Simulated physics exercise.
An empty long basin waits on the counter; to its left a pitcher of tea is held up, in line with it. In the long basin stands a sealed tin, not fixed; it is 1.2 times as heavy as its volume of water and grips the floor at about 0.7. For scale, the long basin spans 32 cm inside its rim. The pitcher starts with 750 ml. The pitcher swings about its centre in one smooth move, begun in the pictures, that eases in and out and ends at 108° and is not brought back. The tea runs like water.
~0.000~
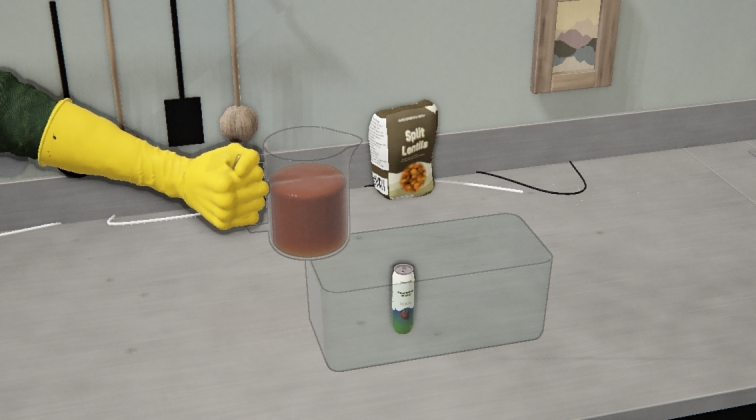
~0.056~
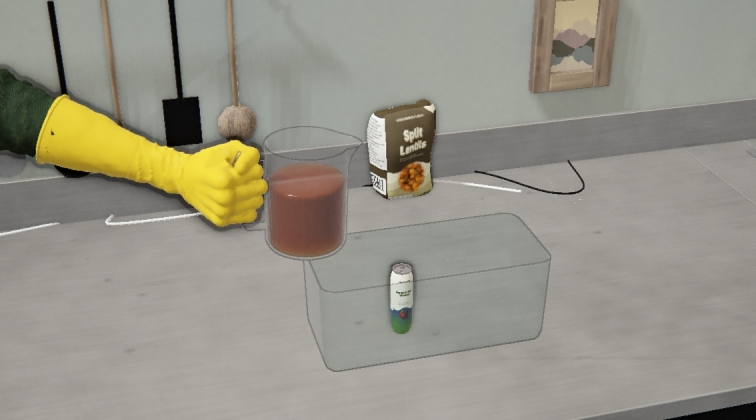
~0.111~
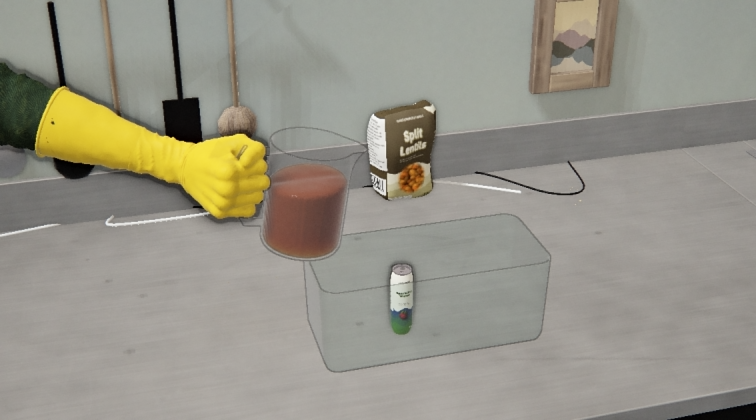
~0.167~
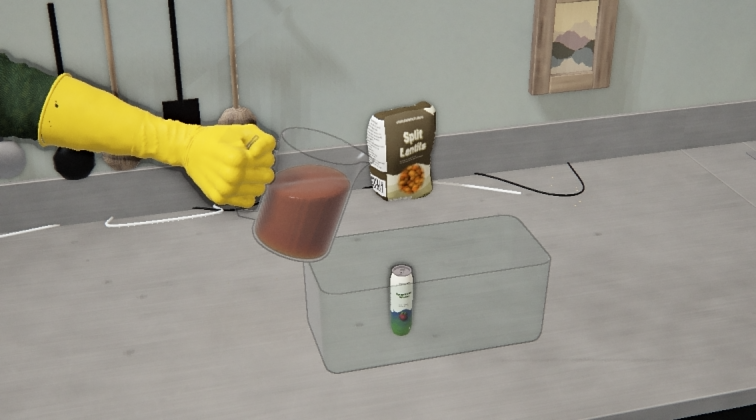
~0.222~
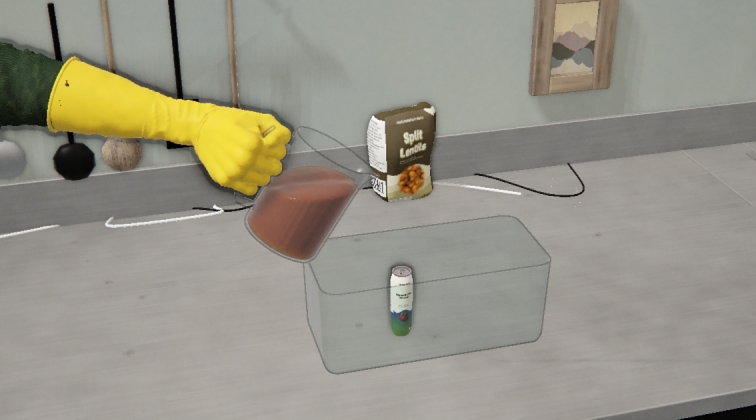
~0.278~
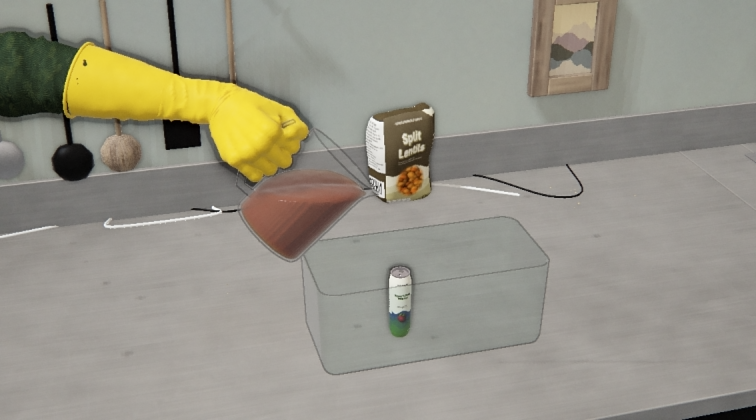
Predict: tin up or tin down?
It topples.
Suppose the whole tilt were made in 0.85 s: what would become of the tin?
The tin topples.
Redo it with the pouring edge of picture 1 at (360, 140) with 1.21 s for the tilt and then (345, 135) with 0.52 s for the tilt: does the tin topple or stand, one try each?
First it goes over; then it falls.
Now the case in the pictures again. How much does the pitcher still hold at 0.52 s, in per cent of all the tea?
Near 64 in a hundred.
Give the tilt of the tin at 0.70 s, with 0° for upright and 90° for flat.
It is at some 0°.
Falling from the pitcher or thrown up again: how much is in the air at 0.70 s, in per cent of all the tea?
Near 9 in a hundred.
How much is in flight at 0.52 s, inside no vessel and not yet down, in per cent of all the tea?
Near 18 in a hundred.
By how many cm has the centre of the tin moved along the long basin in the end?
Some 13.5 cm.
After 0.52 s the tilt is 104° and 63 per cent is still to pour; the tin stands where it began.
After 0.70 s the tilt is 108° and 19 per cent is still to pour; the tin stands 3 cm from where it began.
After 0.89 s the tilt is 108° and 4 per cent is still to pour; the tin leans 55°.
After 1.10 s the tilt is 108° and 0 per cent is still to pour; the tin lies on its side.
In the end the tin lies on its side.
